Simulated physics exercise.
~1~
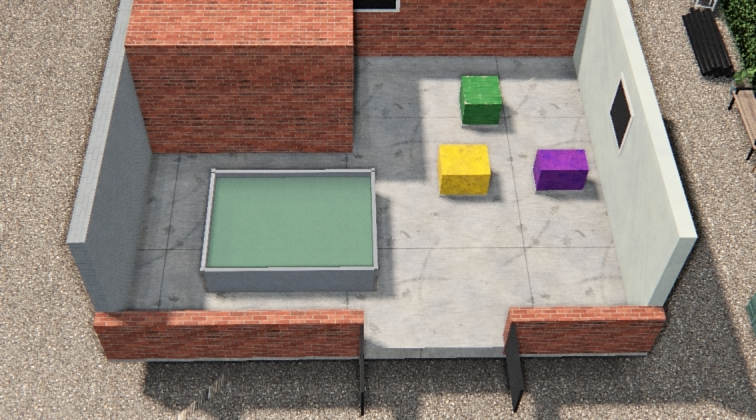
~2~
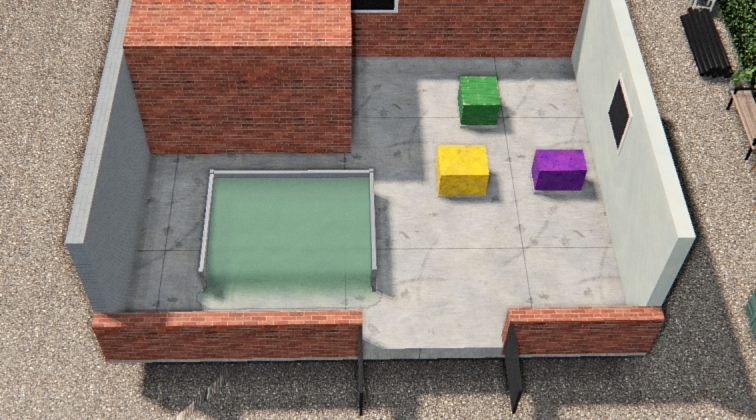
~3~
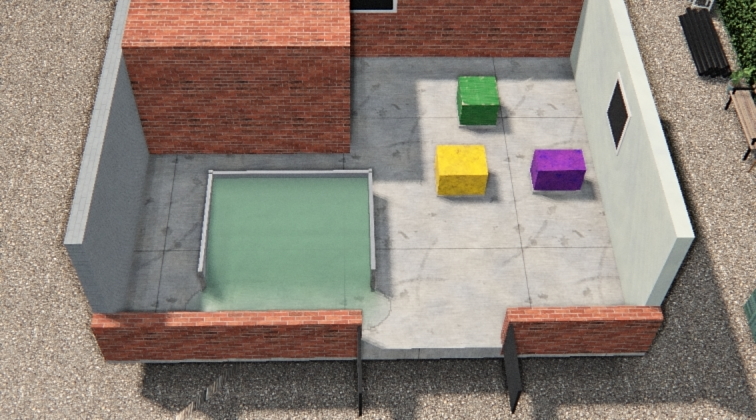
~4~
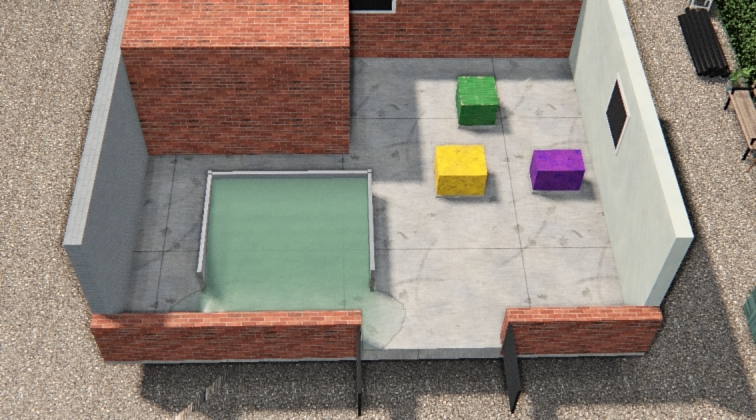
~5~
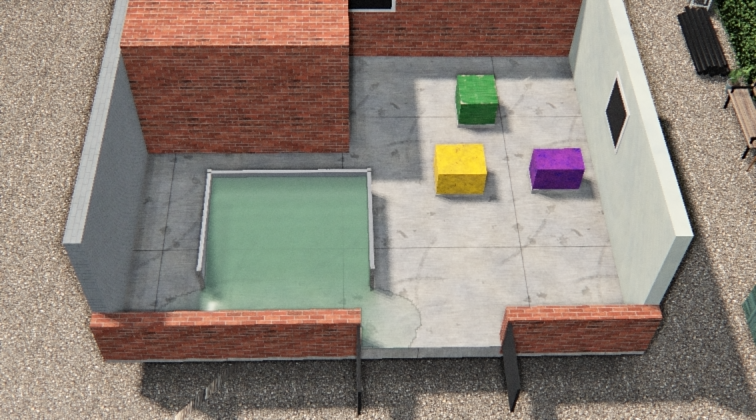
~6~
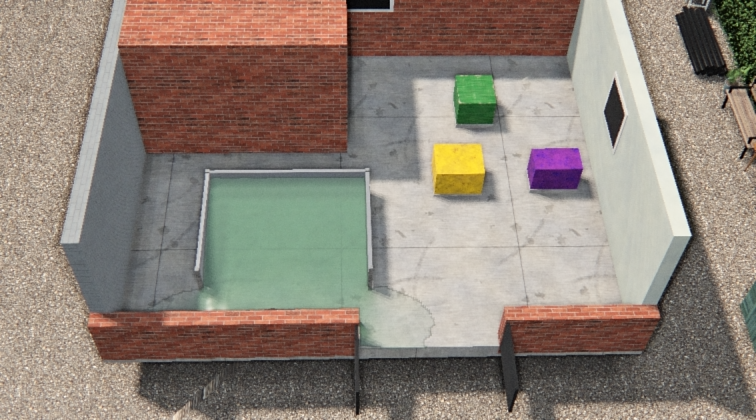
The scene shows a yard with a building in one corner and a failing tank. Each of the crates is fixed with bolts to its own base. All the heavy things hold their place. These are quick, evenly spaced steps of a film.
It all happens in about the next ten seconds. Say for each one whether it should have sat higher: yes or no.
Purple crate - no; green crate - no; yellow crate - yes.
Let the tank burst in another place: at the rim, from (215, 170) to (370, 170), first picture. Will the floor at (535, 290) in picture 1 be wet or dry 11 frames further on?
Answer: Dry.
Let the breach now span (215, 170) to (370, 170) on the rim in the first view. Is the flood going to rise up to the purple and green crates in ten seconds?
First the purple crate: It gets reached; then the green crate: It gets reached.
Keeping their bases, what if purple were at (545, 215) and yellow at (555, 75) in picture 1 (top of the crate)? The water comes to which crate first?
Judging by the pictures, the one in purple.
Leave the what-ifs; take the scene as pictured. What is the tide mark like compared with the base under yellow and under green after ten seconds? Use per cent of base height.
Respectively 250 % and 70 %.
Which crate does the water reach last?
Last is the green one.
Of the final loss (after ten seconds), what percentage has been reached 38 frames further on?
By my reckoning, 75 %.
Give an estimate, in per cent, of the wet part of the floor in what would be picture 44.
The answer is around 55 per cent.
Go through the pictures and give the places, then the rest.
The first frame shows still water in the tank at (292, 221).
In the second frame, water pours out at (290, 283) and has run to (203, 300).
In the third frame, water pours out at (289, 284) and has run to (386, 305).
In the fourth frame, water pours out at (288, 285) and has run to a hidden place.
In the fifth frame, the front is at a hidden place, out from the gap at (288, 284).
In the sixth frame, water pours out at (286, 284) and has run to a hidden place.
A moment on, water covers 15 % of the floor; the purple crate not reached, the green crate not reached, the yellow crate not reached.
Next, water covers 25 % of the floor; the purple crate not reached, the green crate not reached, the yellow crate not reached.
Then, water covers 45 % of the floor; the purple crate not reached, the green crate not reached, the yellow crate not reached.
Later, water covers 55 % of the floor; the purple crate water round its plinth, the green crate not reached, the yellow crate water round its plinth.
In the end, water covers 80 % of the floor; the purple crate stayed above the water, the green crate stayed above the water, the yellow crate was topped.
